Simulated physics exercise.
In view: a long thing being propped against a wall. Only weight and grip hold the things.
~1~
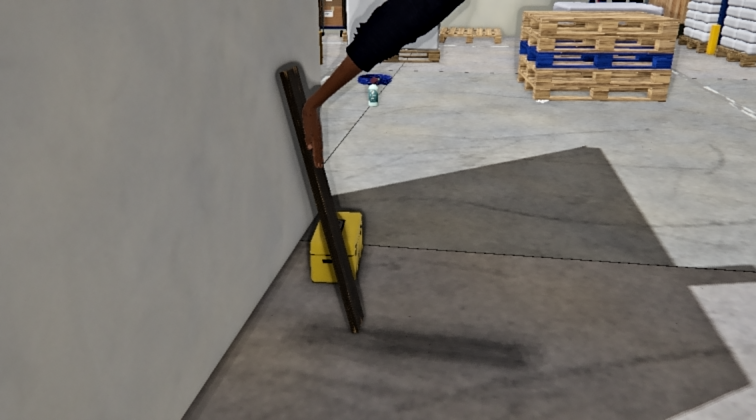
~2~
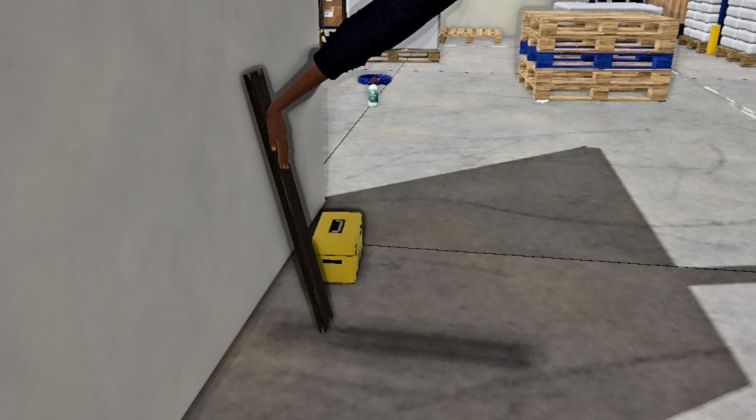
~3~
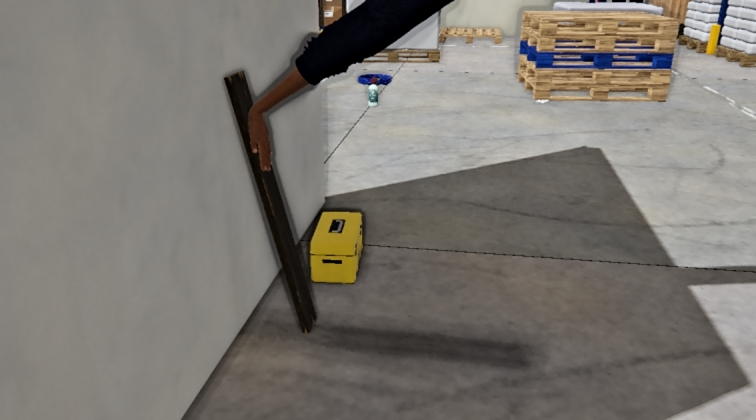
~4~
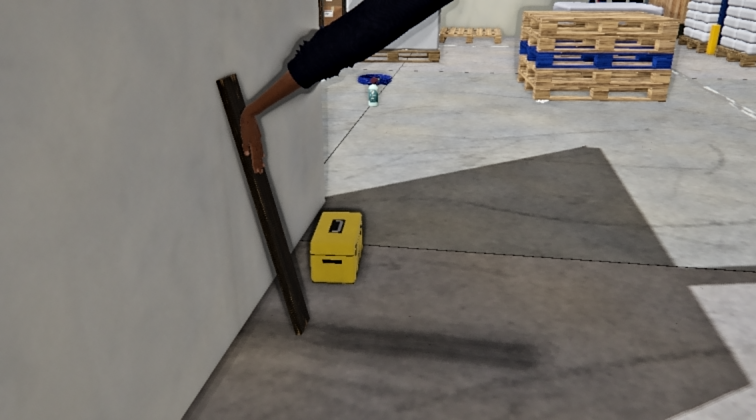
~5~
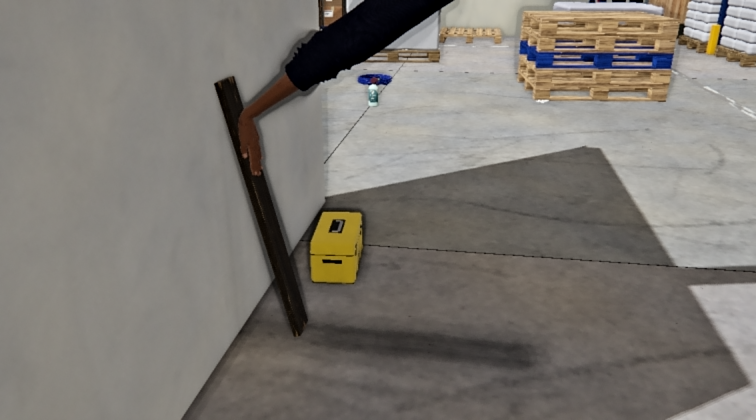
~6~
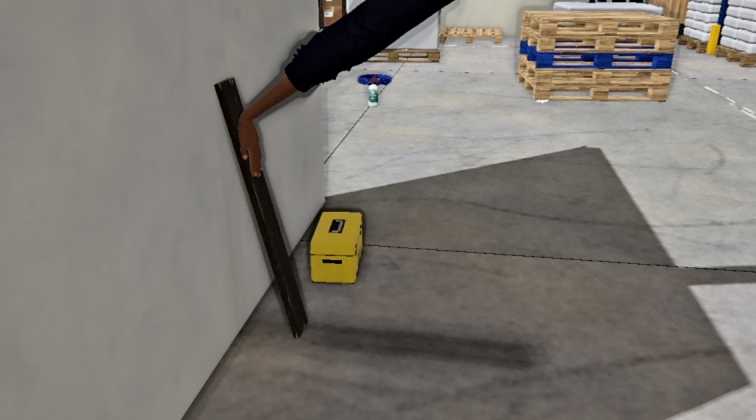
The clip opens with a hand holding a long black plank upright at a slant, partly in front of a yellow toolbox on a concrete floor. The arm moves the plank left, clearing the view of the toolbox, and leans it on the pale wall. The hand stays on it, nearly still.
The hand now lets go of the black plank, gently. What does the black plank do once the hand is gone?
As it turns out, it holds.
Then, 0.20 s on from there, no change.
Then, 0.50 s on from there, black plank resting near (265, 215).
In the end, both unmoved. At the end, from the last picture's camera, black plank near (265, 215). The plank remains leaning.
